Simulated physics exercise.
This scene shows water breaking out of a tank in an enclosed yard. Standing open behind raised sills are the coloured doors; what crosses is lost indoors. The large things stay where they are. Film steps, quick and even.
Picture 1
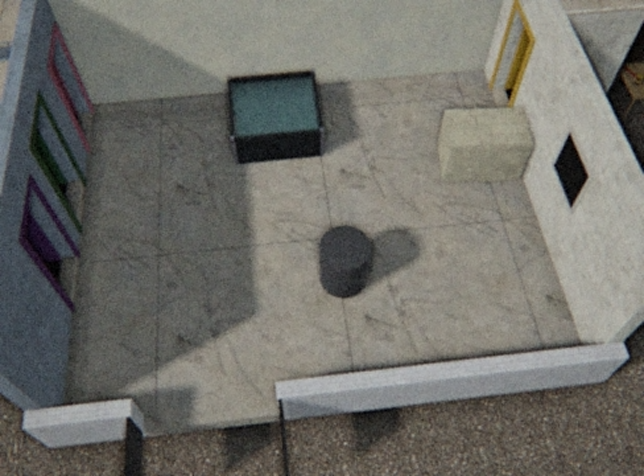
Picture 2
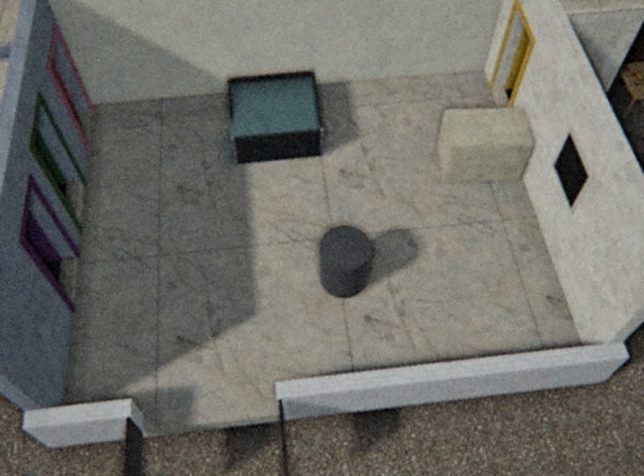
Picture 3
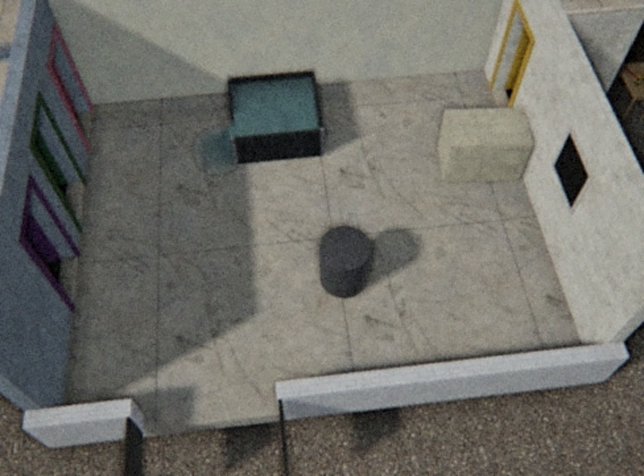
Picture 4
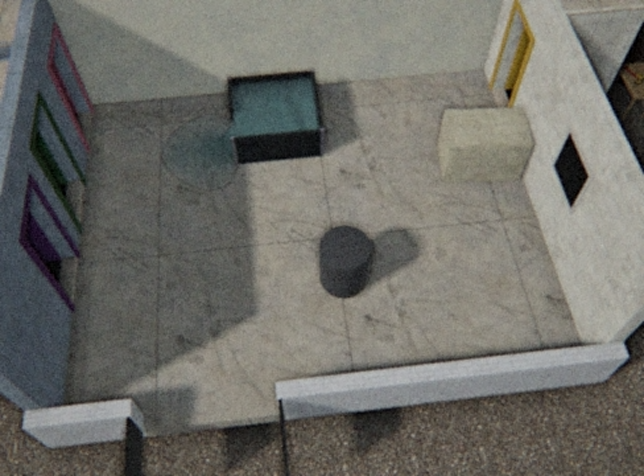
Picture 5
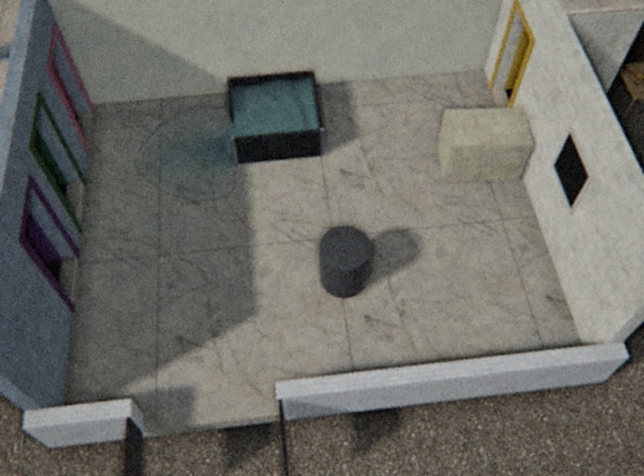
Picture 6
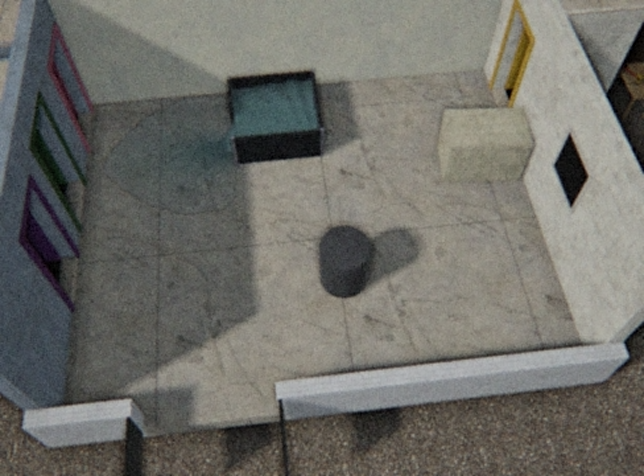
The footage shows a walled yard with coloured doors, a dark cylinder, a pale block and a tank of still water; then water pours from the tank's left side and spreads leftward in a widening, thin pool across the shaded floor.
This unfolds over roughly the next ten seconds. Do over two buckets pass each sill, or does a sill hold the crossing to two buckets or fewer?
The green door holds it to two or fewer; the purple door holds it to two or fewer; the pink door passes over two; the yellow door holds it to two or fewer.
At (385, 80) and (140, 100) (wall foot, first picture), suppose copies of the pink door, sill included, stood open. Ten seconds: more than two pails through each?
First: Remains below. Second: Gets beyond it.
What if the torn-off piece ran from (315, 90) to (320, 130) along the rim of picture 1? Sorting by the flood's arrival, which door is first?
One in yellow.
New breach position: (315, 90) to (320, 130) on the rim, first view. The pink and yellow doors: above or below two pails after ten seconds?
First pink door comes up short, then yellow door crosses the line.
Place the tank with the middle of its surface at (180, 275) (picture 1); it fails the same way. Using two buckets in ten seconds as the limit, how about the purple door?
As far as I can tell, purple gets swamped.
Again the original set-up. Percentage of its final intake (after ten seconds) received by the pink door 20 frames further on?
Some 65 in a hundred.
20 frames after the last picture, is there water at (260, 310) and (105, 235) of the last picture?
Going in order, I'd call them bone-dry and drenched.
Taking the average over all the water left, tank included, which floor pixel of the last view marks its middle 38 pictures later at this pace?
Roughly (182, 202) in the last picture.
A moment on, water covers 20 % of the floor; the green door wet at the sill, nothing in, the purple door not reached, the pink door under two buckets in, the yellow door not reached.
Next, water covers 20 % of the floor; the green door wet at the sill, nothing in, the purple door wet at the sill, nothing in, the pink door over two buckets in, the yellow door not reached.
Then, water covers 25 % of the floor; the green door wet at the sill, nothing in, the purple door under two buckets in, the pink door far over two buckets in, the yellow door not reached.
Later, water covers 35 % of the floor; the green door wet at the sill, nothing in, the purple door under two buckets in, the pink door far over two buckets in, the yellow door not reached.
In the end, water covers 50 % of the floor; the green door wet at the sill, nothing in, the purple door under two buckets in, the pink door far over two buckets in, the yellow door not reached.
